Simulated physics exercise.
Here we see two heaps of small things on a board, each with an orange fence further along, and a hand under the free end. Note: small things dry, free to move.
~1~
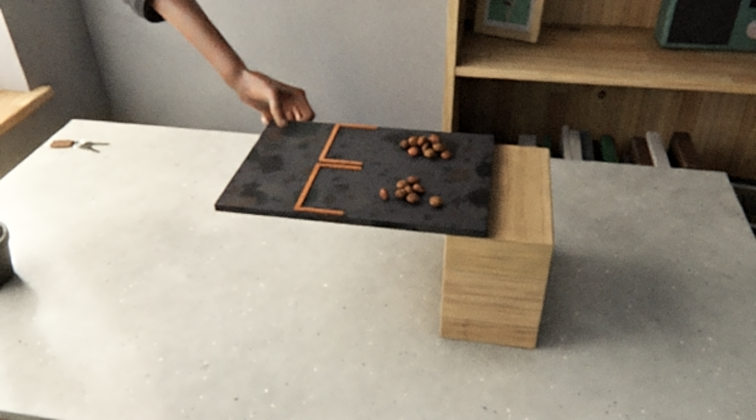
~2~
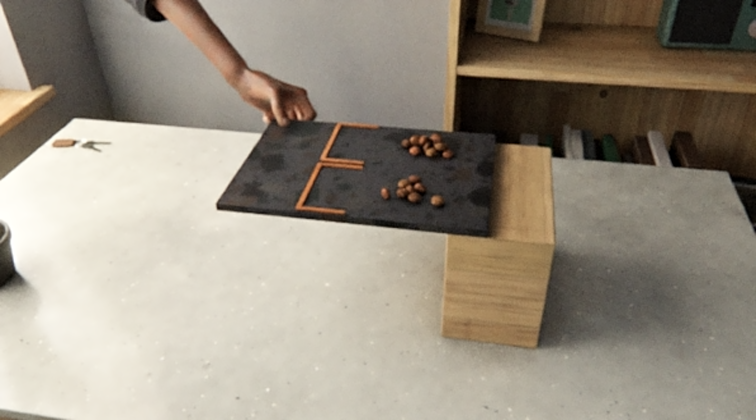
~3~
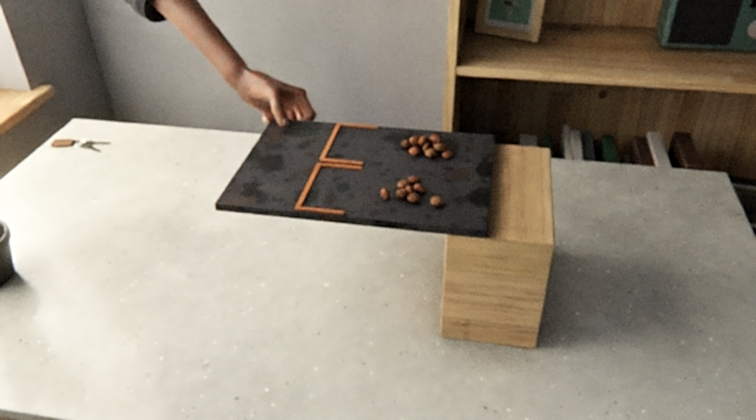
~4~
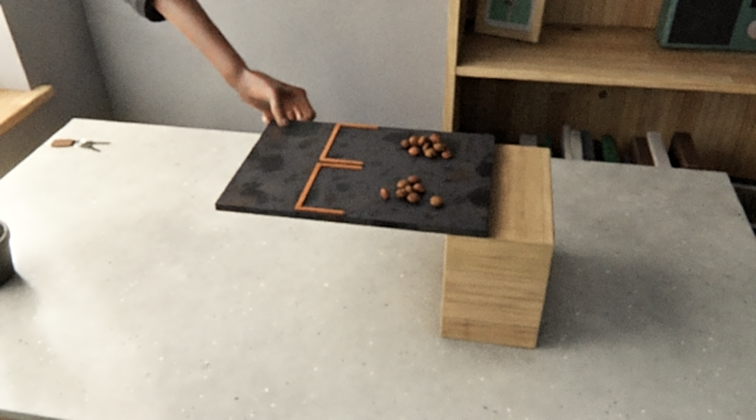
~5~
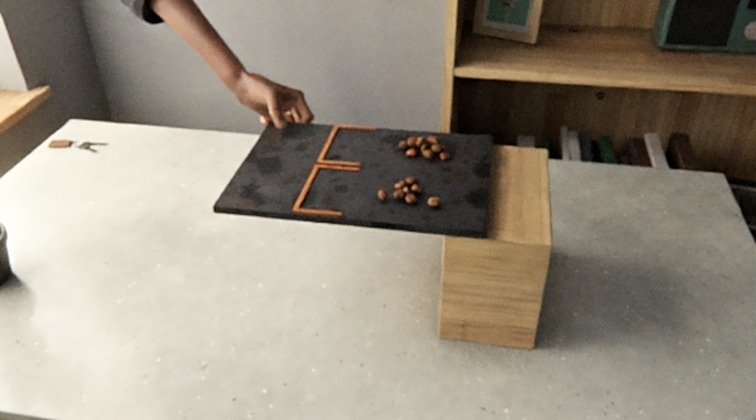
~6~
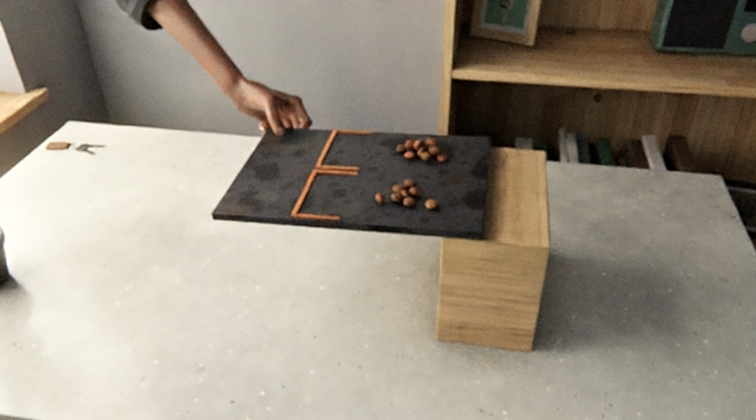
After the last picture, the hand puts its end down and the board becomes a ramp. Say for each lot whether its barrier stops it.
Nearer lot: Unrestrained; farther lot: Unrestrained.
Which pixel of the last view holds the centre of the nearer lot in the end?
About (248, 283).
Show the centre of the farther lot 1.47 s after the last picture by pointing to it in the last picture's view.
(305, 230), give or take.
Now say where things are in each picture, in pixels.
The first frame shows held end of the board near (224, 204), level; block near (496, 240), tall, over half the board's length; nearer lot near (410, 191), a few bits of dog kibble; farther lot near (426, 148), a few bits of dog kibble; nearer bar near (308, 186), much lower than a piece; farther bar near (330, 142), much lower than a piece.
The second frame shows held end of the board near (226, 204), level; farther lot near (427, 147).
The third frame shows held end of the board near (225, 204), level; nearer lot near (410, 190).
The fourth frame shows held end of the board near (225, 204), level; farther lot near (427, 148).
The fifth frame shows held end of the board near (223, 206), level; nearer lot near (408, 192).
The sixth frame shows held end of the board near (222, 213), down by 2°; block near (493, 243); nearer lot near (406, 194), not moving; farther lot near (422, 151), not moving; nearer bar near (305, 192); farther bar near (327, 148).
Then, 0.40 s on from there, board sloping at 12°; nearer lot where it was; farther lot where it was.
Then, 0.92 s on from there, board sloping at 26°; nearer lot on its way down; farther lot on its way down.
Then, 1.47 s on from there, board resting at 38°; nearer lot near two thirds past its bar; farther lot near two thirds past its bar.
In the end, board resting at 38°; nearer lot near two thirds past its bar; farther lot near two thirds past its bar.
